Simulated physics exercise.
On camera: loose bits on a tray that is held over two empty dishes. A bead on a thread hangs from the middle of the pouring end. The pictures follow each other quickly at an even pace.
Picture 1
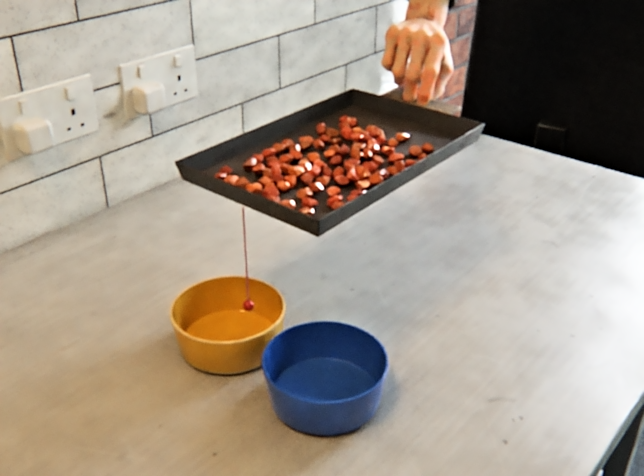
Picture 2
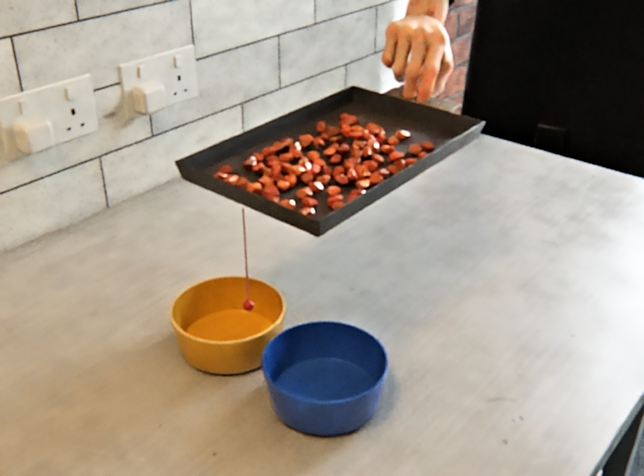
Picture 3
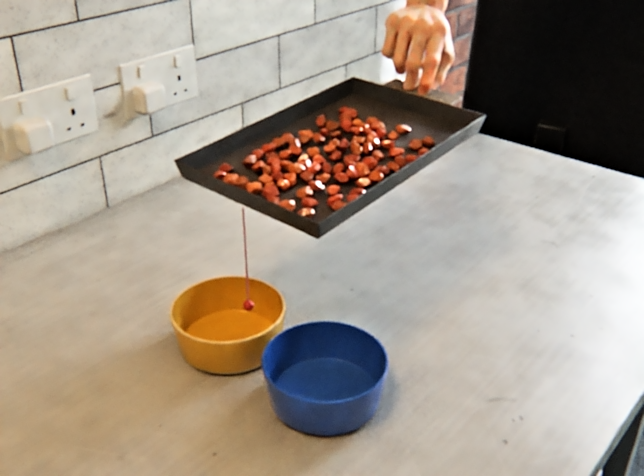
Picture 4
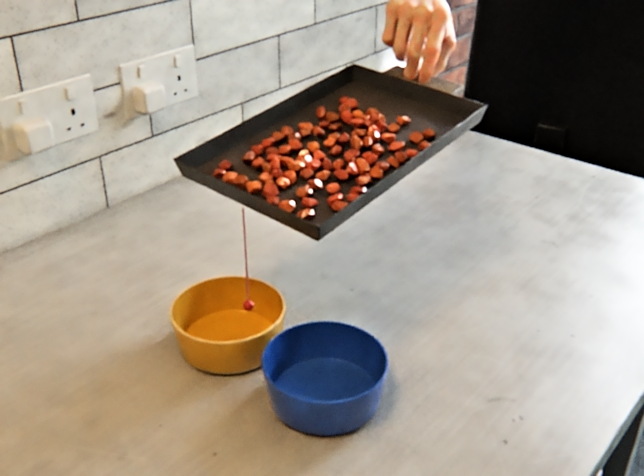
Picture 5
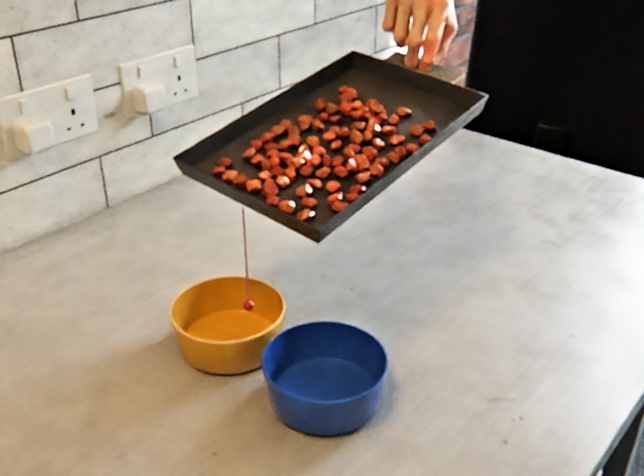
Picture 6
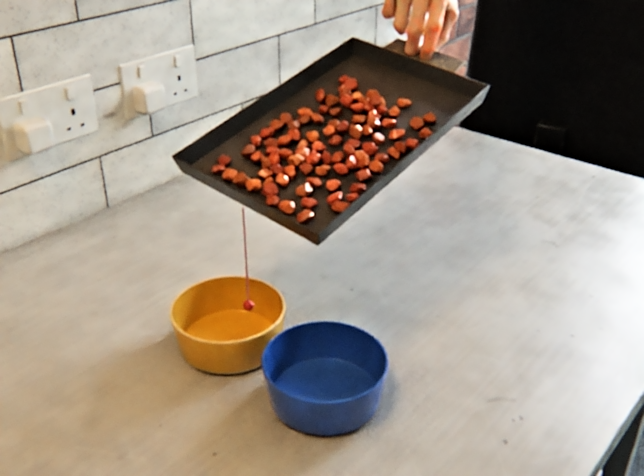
A hand at the upper right grips the far end of a dark rectangular tray above a grey countertop, seen from slightly above, with pale wall tiles and white sockets behind. Reddish-brown bits lie across the tray, above a yellow dish at left, a blue dish at right and a small red bead on a thread. The hand steadily raises the tray's far end, tilting it towards the dishes, while the bits stay on it and the view remains still.
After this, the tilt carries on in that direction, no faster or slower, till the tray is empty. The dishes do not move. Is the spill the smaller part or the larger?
In the dishes lies more than half of it.
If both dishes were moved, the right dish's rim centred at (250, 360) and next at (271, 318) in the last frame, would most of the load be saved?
First the larger part, then less than half.
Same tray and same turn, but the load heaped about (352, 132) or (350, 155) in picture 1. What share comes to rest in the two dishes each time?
The first gives 80 %, the second 80 %.
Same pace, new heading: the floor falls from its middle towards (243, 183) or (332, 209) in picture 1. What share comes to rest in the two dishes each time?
First some 50, then 100 per cent.
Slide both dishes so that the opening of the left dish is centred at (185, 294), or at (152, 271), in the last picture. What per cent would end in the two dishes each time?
About 80 and 0 per cent.
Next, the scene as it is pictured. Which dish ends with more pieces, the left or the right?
That is the right dish.
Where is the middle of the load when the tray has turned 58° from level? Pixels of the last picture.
At about (302, 184).
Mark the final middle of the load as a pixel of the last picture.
Close to (306, 395).
Soon, tray tipped steeply; all on the tray.
A while on, tray tipped right over; about a quarter on the tray; about half in the right dish; a small part outside both; about a quarter in the air.
Towards the end, tray tipped past a quarter turn; most in the right dish; about a quarter outside both.
Finally, tray tipped past a quarter turn; most in the right dish; none in the left dish; about a quarter outside both.
